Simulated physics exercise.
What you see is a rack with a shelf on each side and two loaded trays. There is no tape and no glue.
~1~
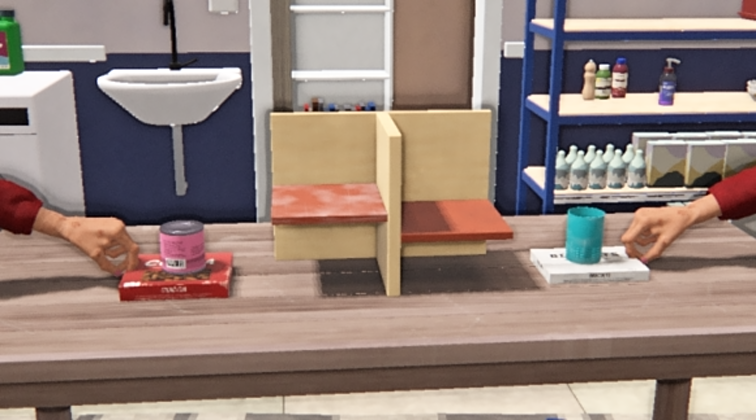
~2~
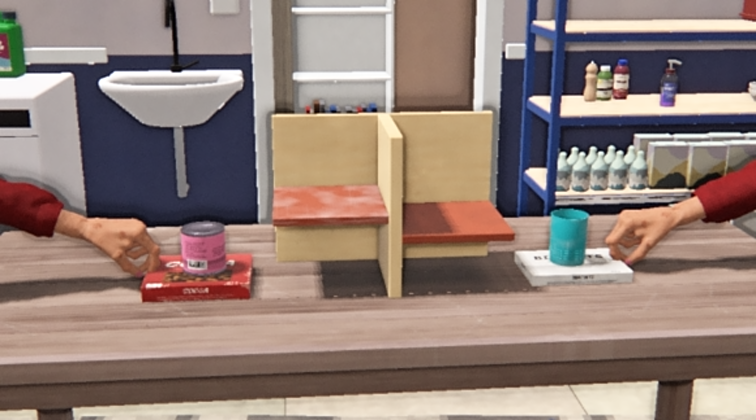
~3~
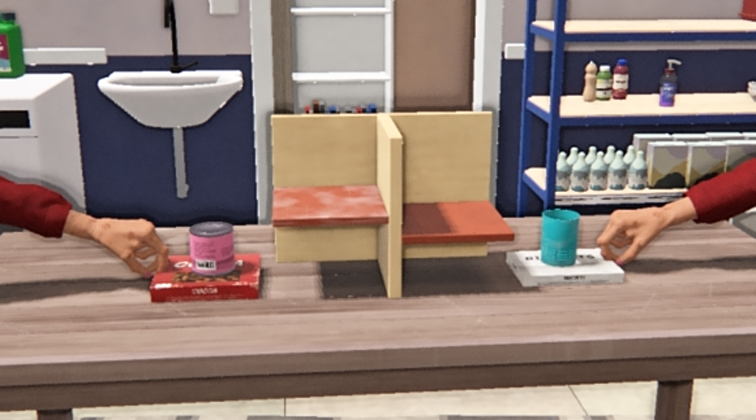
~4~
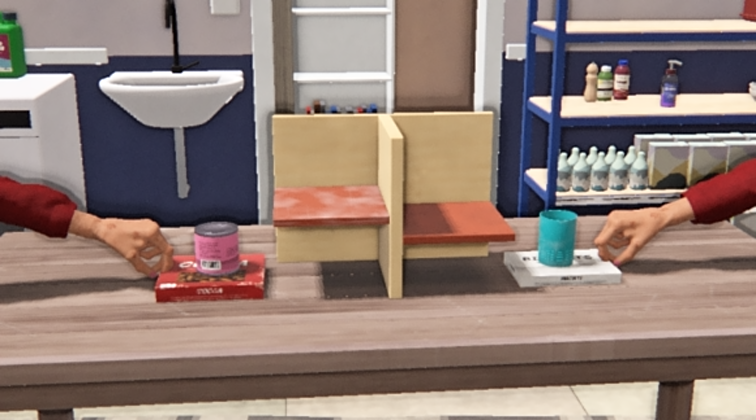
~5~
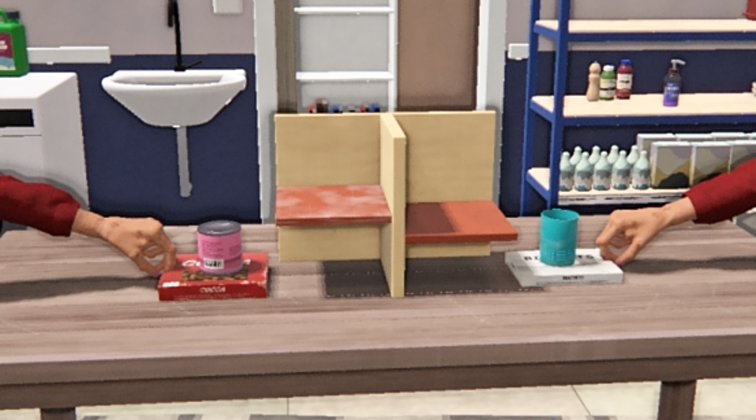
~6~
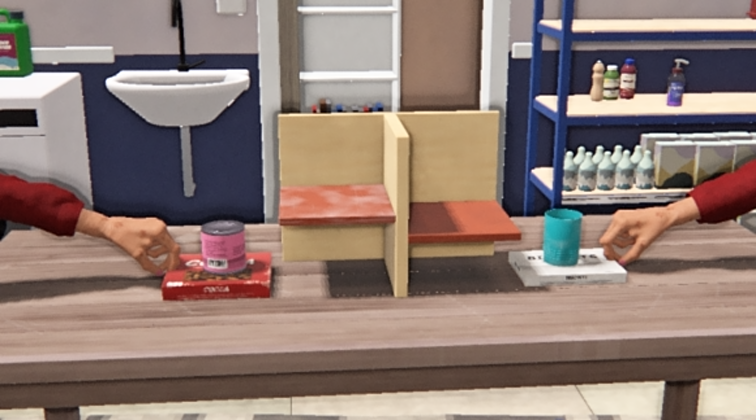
We see a pink tin on a red packet and a turquoise beaker on a white packet, as two hands slide them inward across a table toward a wooden rack between them, moving noticeably at first, then only slightly.
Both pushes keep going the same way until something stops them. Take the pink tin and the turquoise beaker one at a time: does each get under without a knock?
In the end the pink tin is spared, the turquoise beaker is hit.
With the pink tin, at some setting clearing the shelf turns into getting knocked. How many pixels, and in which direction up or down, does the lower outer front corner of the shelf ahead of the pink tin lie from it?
It takes a move of about 16 pixels downwards.
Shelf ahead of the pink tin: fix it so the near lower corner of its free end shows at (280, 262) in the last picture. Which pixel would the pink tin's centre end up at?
Rest point, approximately (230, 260).
Then, 1.42 s after the last picture, pink tin riding along near (301, 245); turquoise beaker pushed back on its carrier near (526, 240).
Then, 1.98 s after the last picture, pink tin riding along near (336, 244); turquoise beaker tipped 41° from how it was near (526, 245).
At rest, the pink tin clears the shelf, near (336, 244); the turquoise beaker strikes the shelf, near (559, 255).
